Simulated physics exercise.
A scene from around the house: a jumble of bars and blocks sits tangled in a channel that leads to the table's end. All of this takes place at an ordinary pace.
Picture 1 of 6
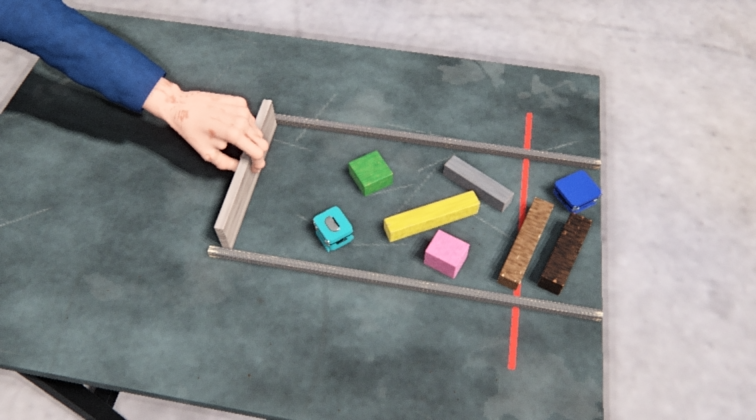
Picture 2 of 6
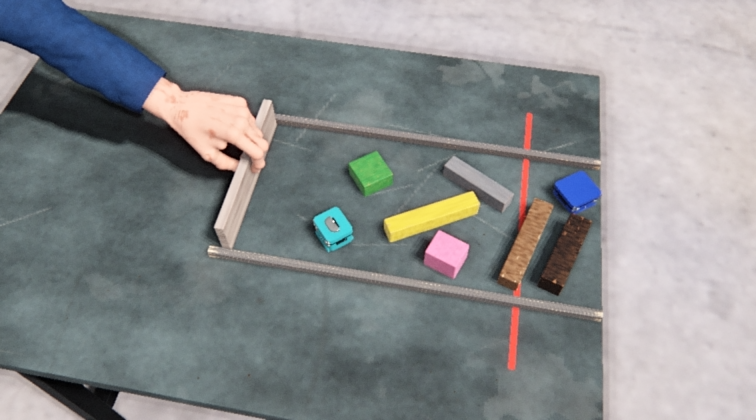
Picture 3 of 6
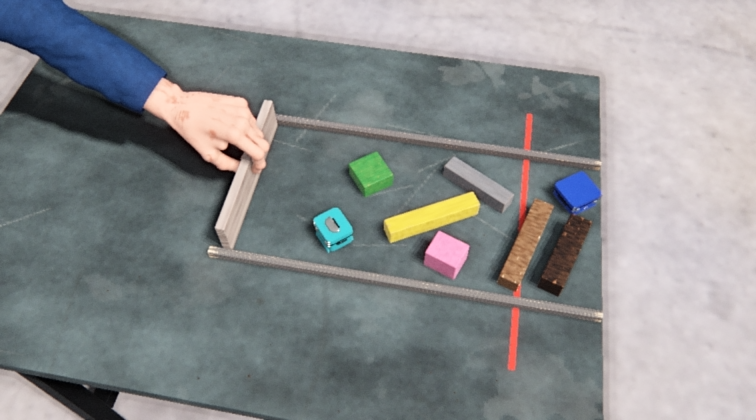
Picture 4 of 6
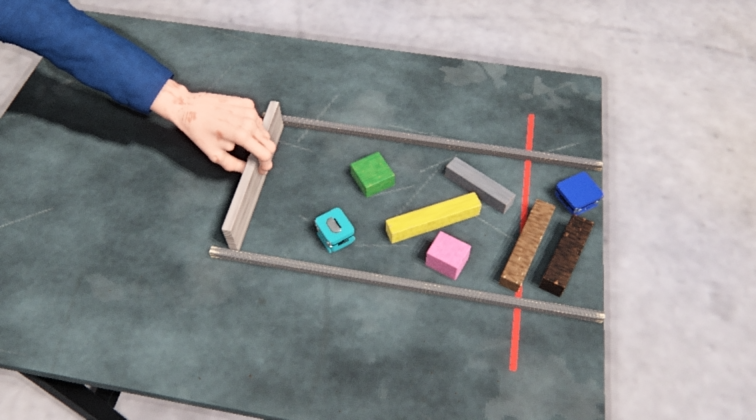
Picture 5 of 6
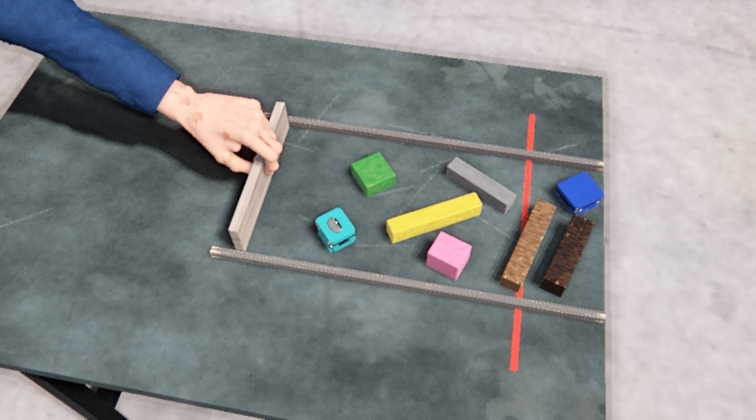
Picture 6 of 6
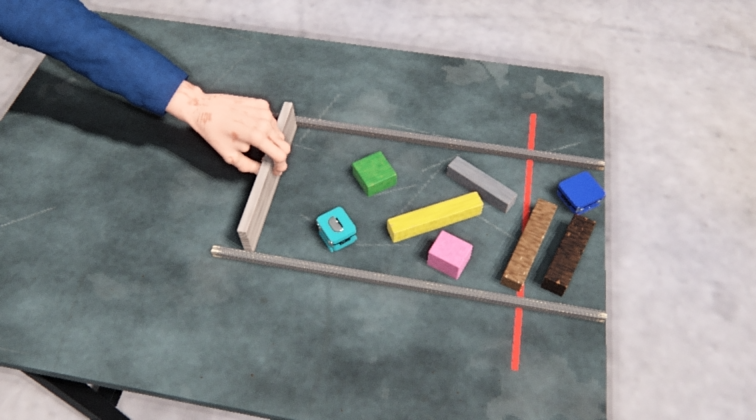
A hand in a blue sleeve held a board upright between two rails, then slid it slightly to the right, while the colourful blocks and bars scattered across the dark table stayed practically still.
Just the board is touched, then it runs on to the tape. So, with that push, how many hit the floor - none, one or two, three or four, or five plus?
I expect only one or a pair of them will drop off.
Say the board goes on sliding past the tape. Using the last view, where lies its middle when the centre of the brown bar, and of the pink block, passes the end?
Near (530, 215), then near (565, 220).
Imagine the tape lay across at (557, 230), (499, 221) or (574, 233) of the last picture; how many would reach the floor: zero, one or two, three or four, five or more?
Place one: Three to four; place two: Not one; place three: Five or more.
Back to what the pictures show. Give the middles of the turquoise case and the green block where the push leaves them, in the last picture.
Roughly (537, 283), and the other roughly (544, 208).
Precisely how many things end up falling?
Altogether the count is 2.
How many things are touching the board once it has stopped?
4.
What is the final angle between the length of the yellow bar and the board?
I'd estimate about 40 degrees.
Soon after, none off yet; blue case at rest near (580, 194); black bar at rest near (569, 254); brown bar at rest near (530, 244).
In the end, the number that fall off is one or two; gone, black bar and blue case.
